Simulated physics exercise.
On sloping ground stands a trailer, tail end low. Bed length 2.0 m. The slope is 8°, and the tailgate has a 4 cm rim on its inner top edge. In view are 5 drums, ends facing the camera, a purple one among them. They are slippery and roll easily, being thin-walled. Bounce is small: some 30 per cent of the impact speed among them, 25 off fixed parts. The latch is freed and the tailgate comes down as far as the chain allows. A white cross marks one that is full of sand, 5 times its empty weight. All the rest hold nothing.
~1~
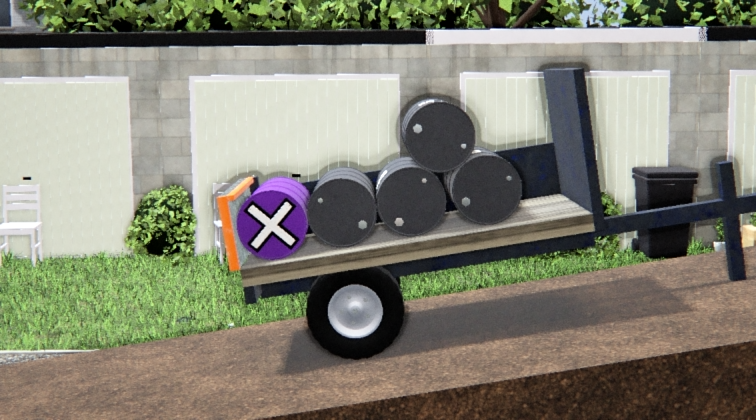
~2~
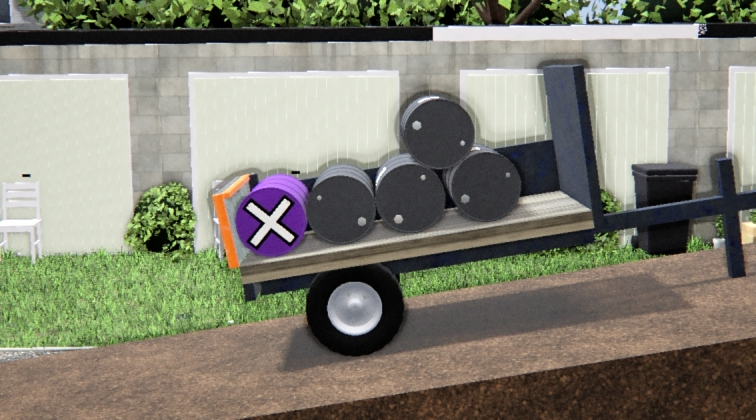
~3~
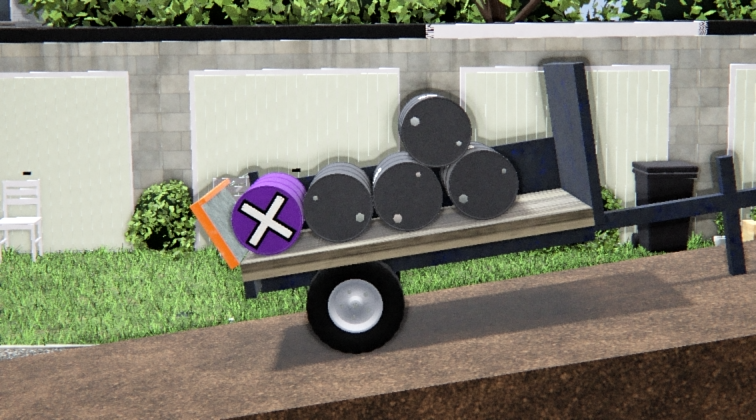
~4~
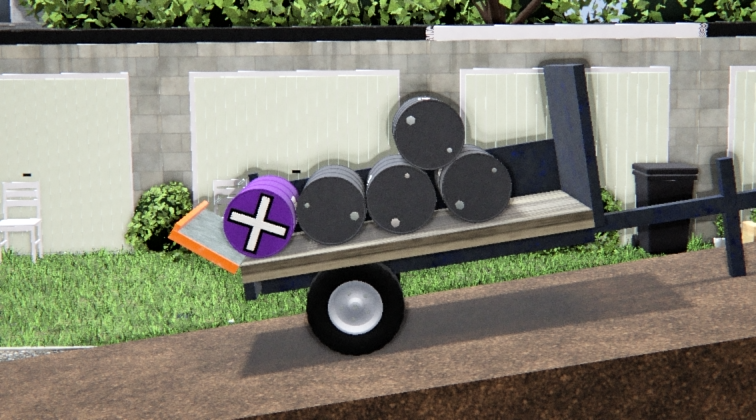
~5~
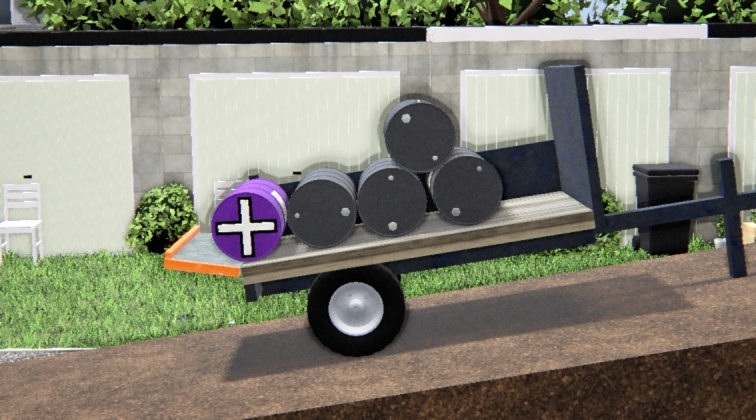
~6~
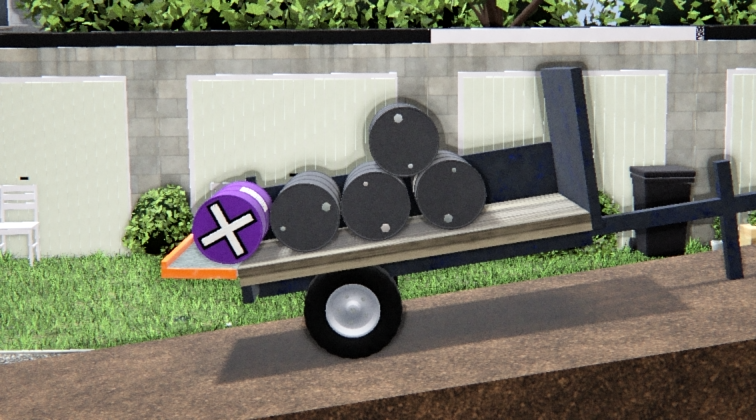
An orange-edged tailgate swings down and outward at the left, low end of a trailer, from nearly upright to almost level, while the purple drum with a white cross rolls left onto it. Three dark grey drums follow along the wooden bed, carrying a fourth on top. The steady side view shows sloping brown ground, grass, and a block wall with pale panels behind.
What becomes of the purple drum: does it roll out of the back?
Purple stays with the vehicle.
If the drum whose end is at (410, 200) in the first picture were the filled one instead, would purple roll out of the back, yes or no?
In that case purple yes.
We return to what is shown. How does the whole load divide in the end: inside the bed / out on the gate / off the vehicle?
In that order: 4, 1, 0.
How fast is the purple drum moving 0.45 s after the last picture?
Near 0.3 m/s.
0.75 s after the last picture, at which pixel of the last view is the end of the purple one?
Near (189, 227).
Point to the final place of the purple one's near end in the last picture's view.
Around (194, 229).
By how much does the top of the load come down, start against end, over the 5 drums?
Some 5 cm lower.
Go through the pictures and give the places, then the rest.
Purple (272, 225); gate 82° above level, tip at (223, 200); white cross at (272, 225), in the first frame.
Purple (271, 222); gate 78° above level, tip at (218, 198), in the second frame.
Purple (267, 220); gate 58° above level, tip at (196, 207), in the third frame.
Purple (259, 223); gate 30° above level, tip at (174, 235), in the fourth frame.
Purple (247, 227); gate 8° above level, tip at (168, 264), in the fifth frame.
Purple (228, 229); gate 2° above level, tip at (165, 273), in the sixth frame.
Then, 0.45 s past the sixth picture, purple is on the gate, 25 cm past the hinge, rolling left; 0 of 5 are out.
Then, 0.75 s past the sixth picture, purple as before; 0 of 5 are out.
Finally (1.25 s after the last picture), purple is on the gate, 20 cm past the hinge; 0 of 5 are out.
